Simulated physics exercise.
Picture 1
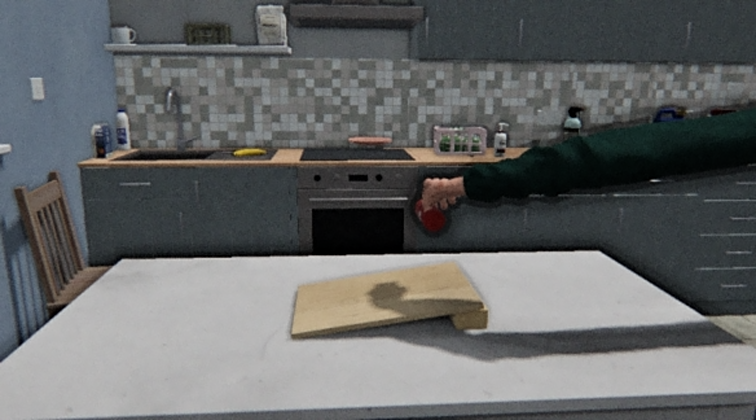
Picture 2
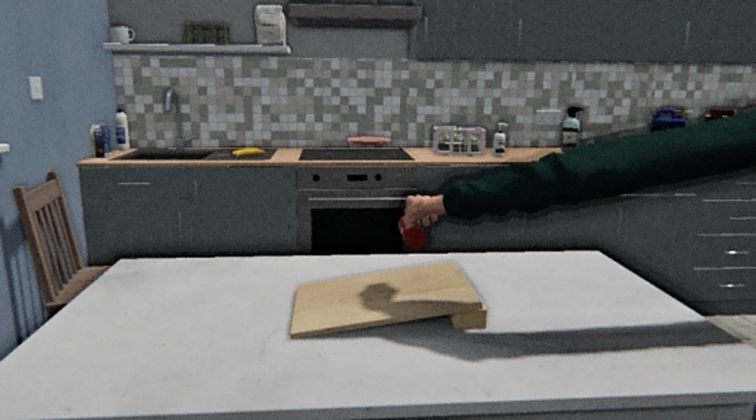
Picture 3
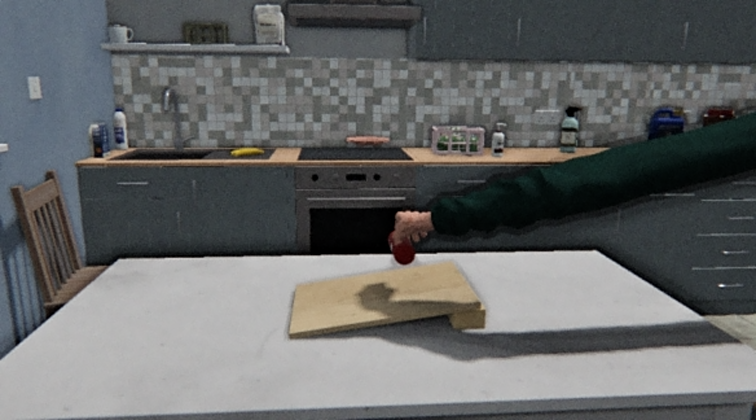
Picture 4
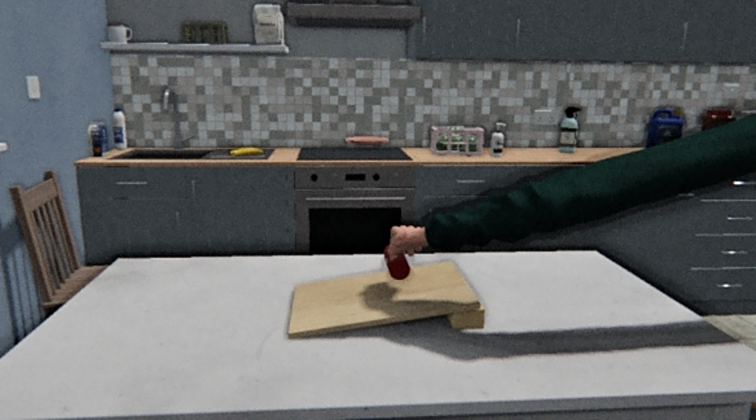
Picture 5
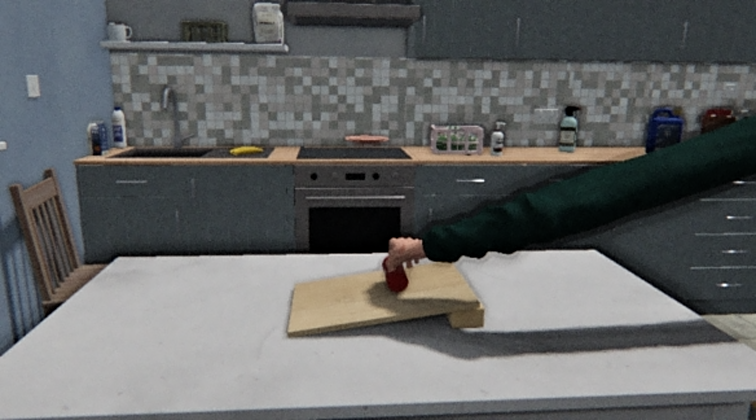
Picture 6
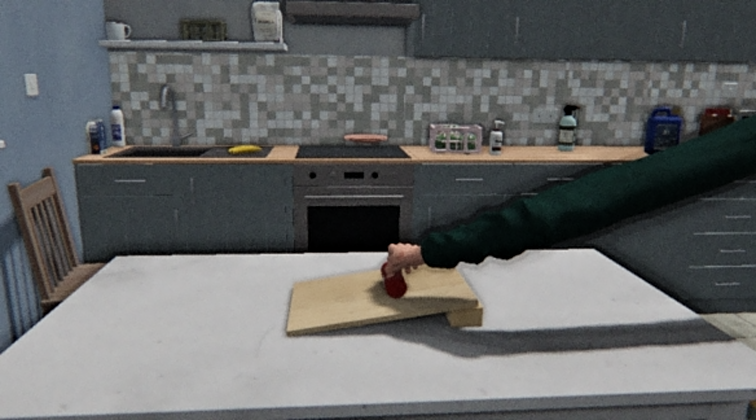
In a kitchen with grey cabinets and a mosaic-tiled wall, the view looks across a white table toward an oven and a wooden counter. A pale wooden board slopes up to the right onto a small block, while a green-sleeved arm reaches in from the right, holding a red shaker above it. The hand lowers the shaker slightly leftward onto the board, while the view stays nearly still.
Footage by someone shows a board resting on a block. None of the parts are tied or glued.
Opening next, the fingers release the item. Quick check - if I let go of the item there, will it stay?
I predict it will leave its spot.
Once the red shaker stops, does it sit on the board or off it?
Watch the red shaker: It goes over the edge.
Then, 1.00 s on from there, red shaker now off the board.
Then, 1.70 s on from there, things are still on the move.
Then, 2.50 s on from there, as before.
In the end, off the board, red shaker. The red shaker slides or rolls down.
